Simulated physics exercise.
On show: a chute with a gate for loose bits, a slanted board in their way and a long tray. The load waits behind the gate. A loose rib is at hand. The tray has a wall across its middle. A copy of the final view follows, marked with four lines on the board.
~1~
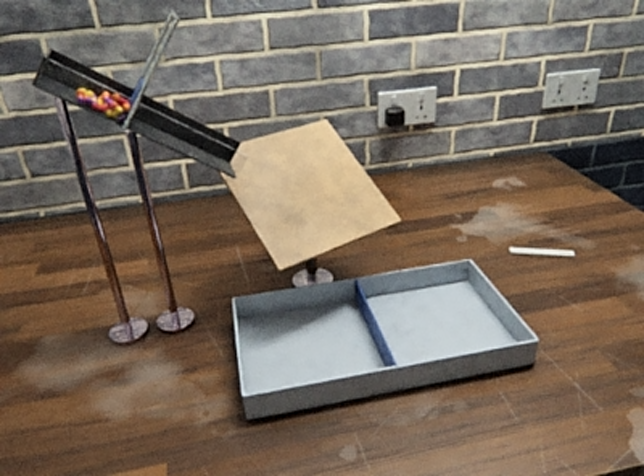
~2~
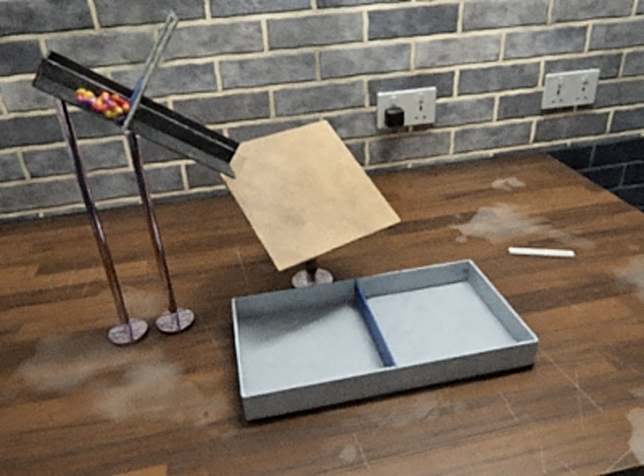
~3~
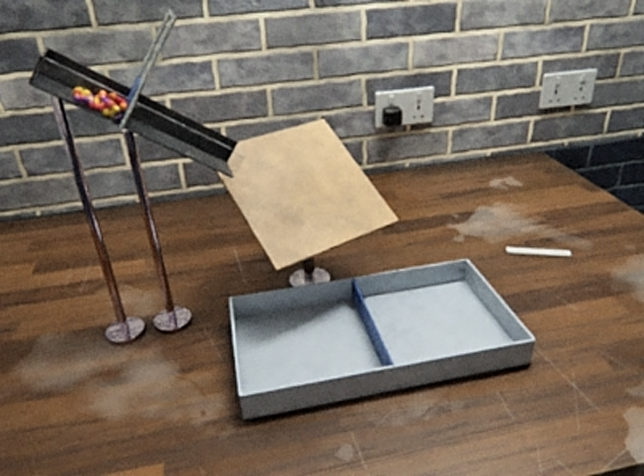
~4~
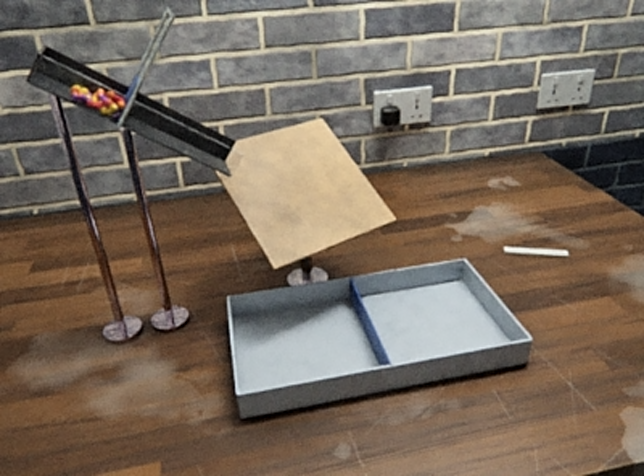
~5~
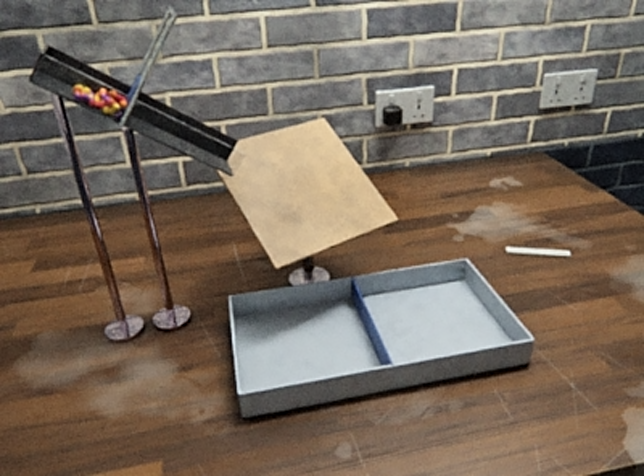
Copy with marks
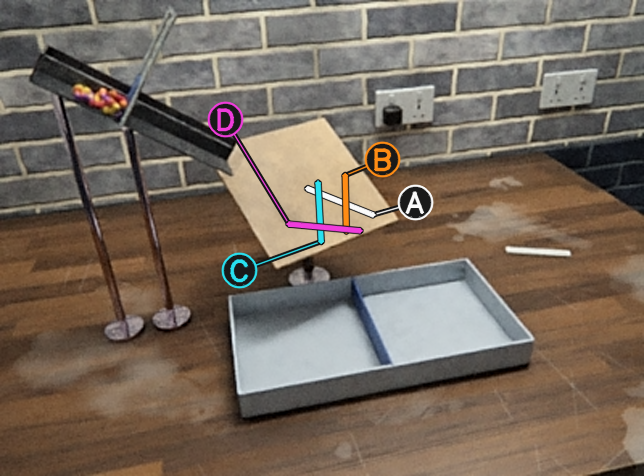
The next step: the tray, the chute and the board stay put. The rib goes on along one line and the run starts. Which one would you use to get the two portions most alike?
Best: B.
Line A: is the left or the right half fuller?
More lands on the right.
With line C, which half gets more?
Left.
On the marked copy, line A from (307, 188) to (373, 214); line B from (345, 175) to (346, 231); line C from (318, 183) to (321, 241); line D from (289, 224) to (359, 230).
For line A, of what is caught, a small part in the left half, nearly all in the right.
For line B, of what is caught, about half in the left half, about half in the right.
For line C, of what is caught, most in the left half, a small part in the right.
For line D, of what is caught, none in the left half, all in the right.
